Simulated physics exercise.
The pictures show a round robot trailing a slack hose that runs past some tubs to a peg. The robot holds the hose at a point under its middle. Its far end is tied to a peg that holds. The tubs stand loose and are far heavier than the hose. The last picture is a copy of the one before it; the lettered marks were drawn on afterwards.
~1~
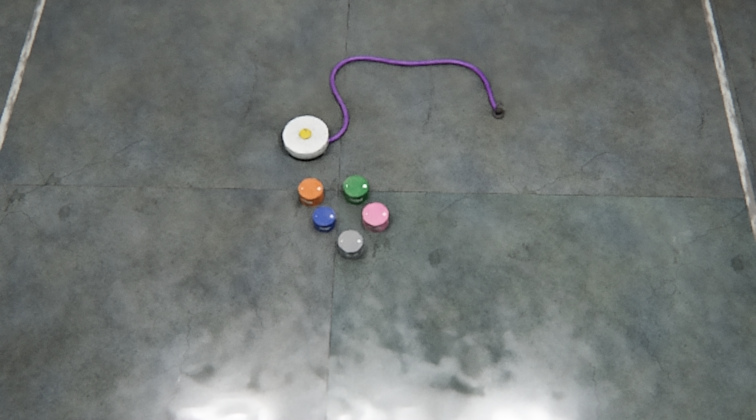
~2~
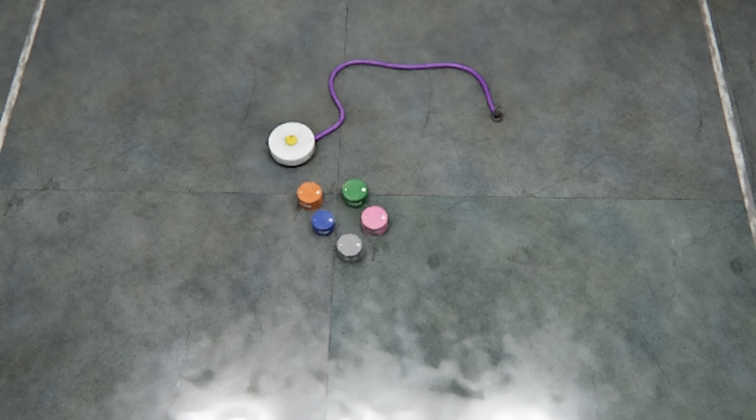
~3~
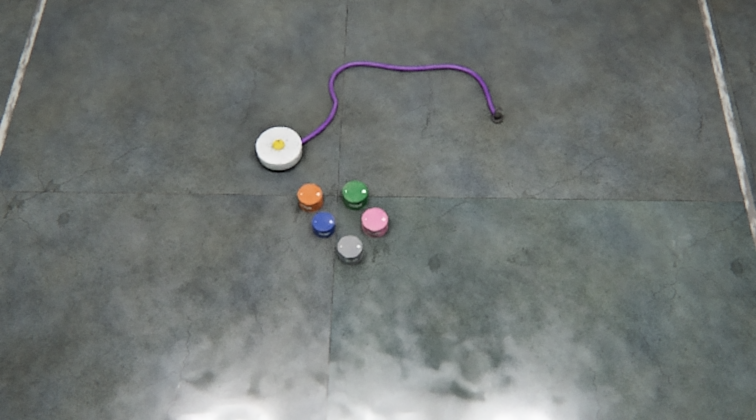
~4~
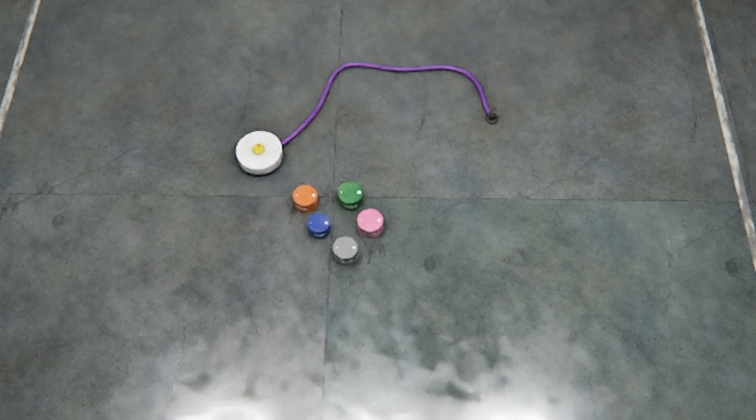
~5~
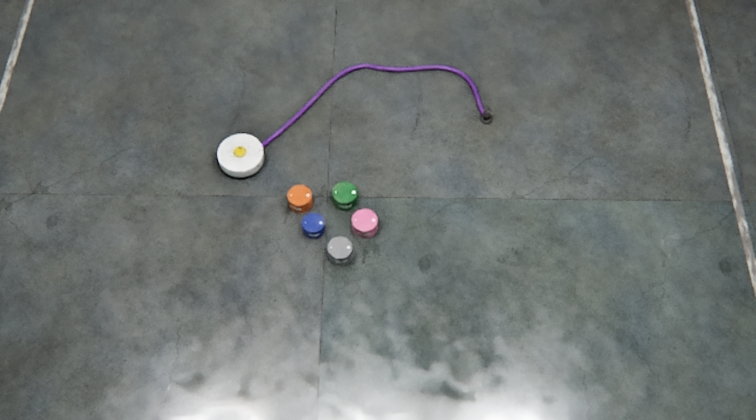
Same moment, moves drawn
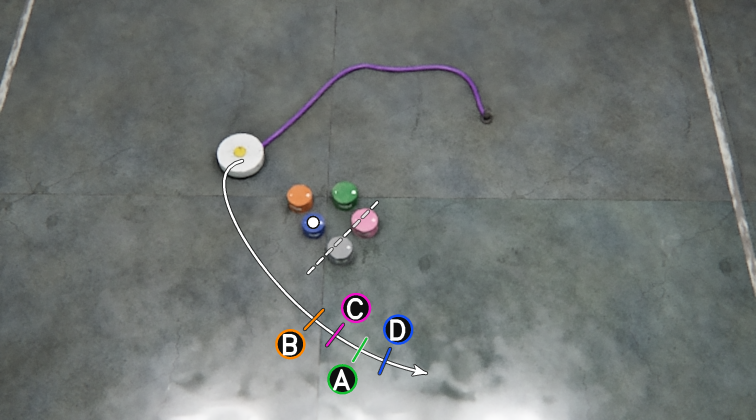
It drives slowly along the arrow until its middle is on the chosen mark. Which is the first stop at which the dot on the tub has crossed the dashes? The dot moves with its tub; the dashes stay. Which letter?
Mark D.
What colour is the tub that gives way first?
Orange.
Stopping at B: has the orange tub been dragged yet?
Yes.
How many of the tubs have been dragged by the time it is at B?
One.
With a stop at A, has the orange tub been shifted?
Yes.
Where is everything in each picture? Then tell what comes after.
The first picture shows robot (306, 138); peg (499, 109); orange tub (311, 192).
The second picture shows robot (292, 145); blue tub (323, 223).
The third picture shows robot (280, 149); grey tub (350, 250).
The fourth picture shows robot (260, 154); peg (492, 114).
The fifth picture shows robot (241, 156); blue tub (314, 226); green tub (345, 196); grey tub (340, 251).
On the copy, A at (360, 350); B at (314, 319); C at (335, 335); D at (385, 361); the dashed line at (345, 235); the route from (242, 161) via (281, 288) to (426, 373); the white dot at (313, 222).
On D. First, robot (242, 233); blue tub (314, 226).
Then, robot (304, 308); blue tub (314, 226).
Finally, robot (385, 358); orange tub (354, 220); blue tub (352, 241); green tub (369, 203); grey tub (357, 261); pink tub (378, 228); the dot on the blue tub is over the dashed line.
By contrast, A leaves the dotted tub short, at (336, 236); B leaves the dotted tub short, at (314, 226); C leaves the dotted tub short, at (317, 228).
